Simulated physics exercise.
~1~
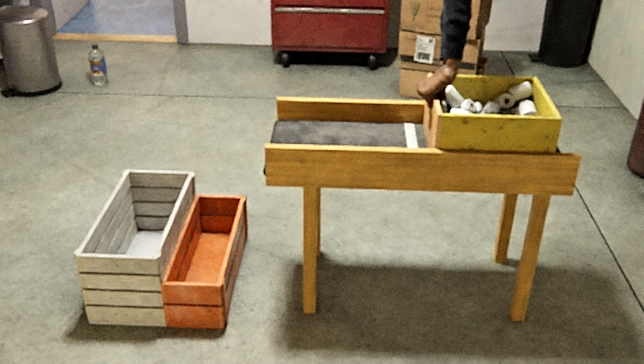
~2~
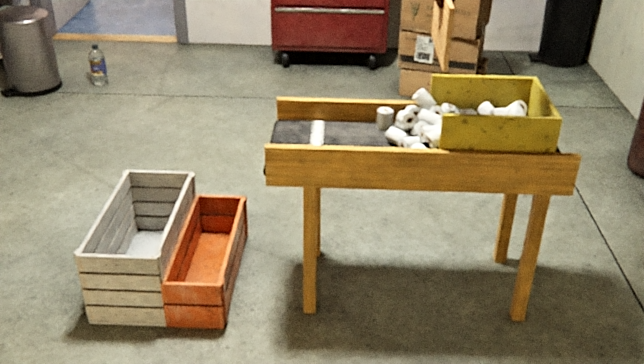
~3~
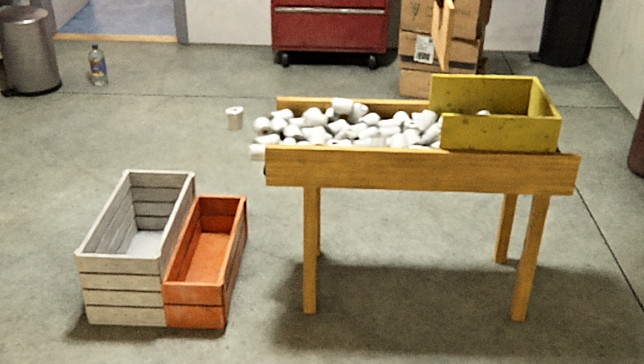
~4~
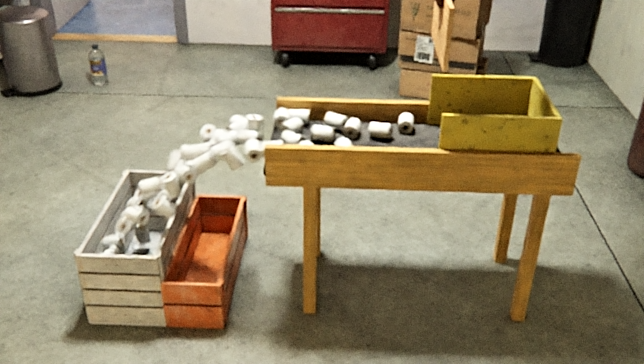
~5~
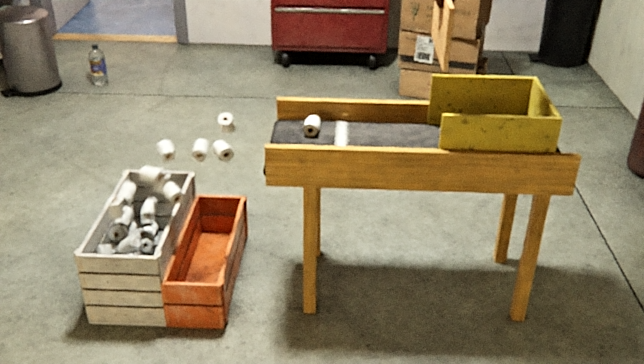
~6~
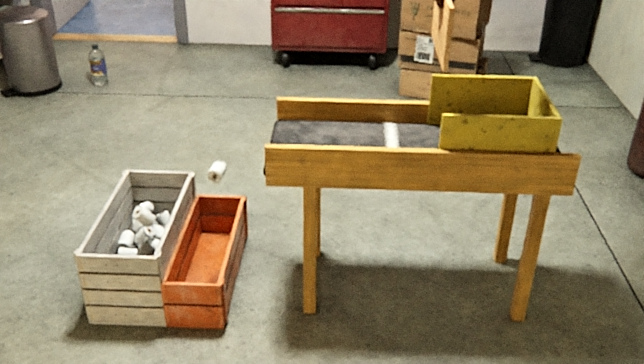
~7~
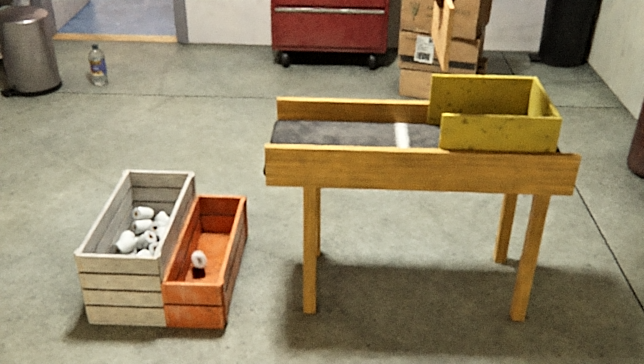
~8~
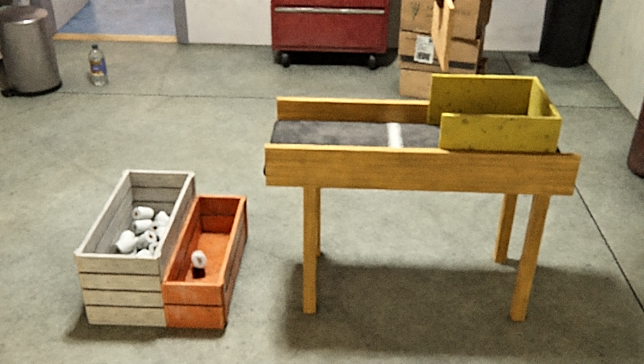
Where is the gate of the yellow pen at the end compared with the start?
At the start the gate stands upright at the left end of the yellow pen, closing it off. At the end it is raised above the pen, in front of the cardboard boxes, leaving that end open.
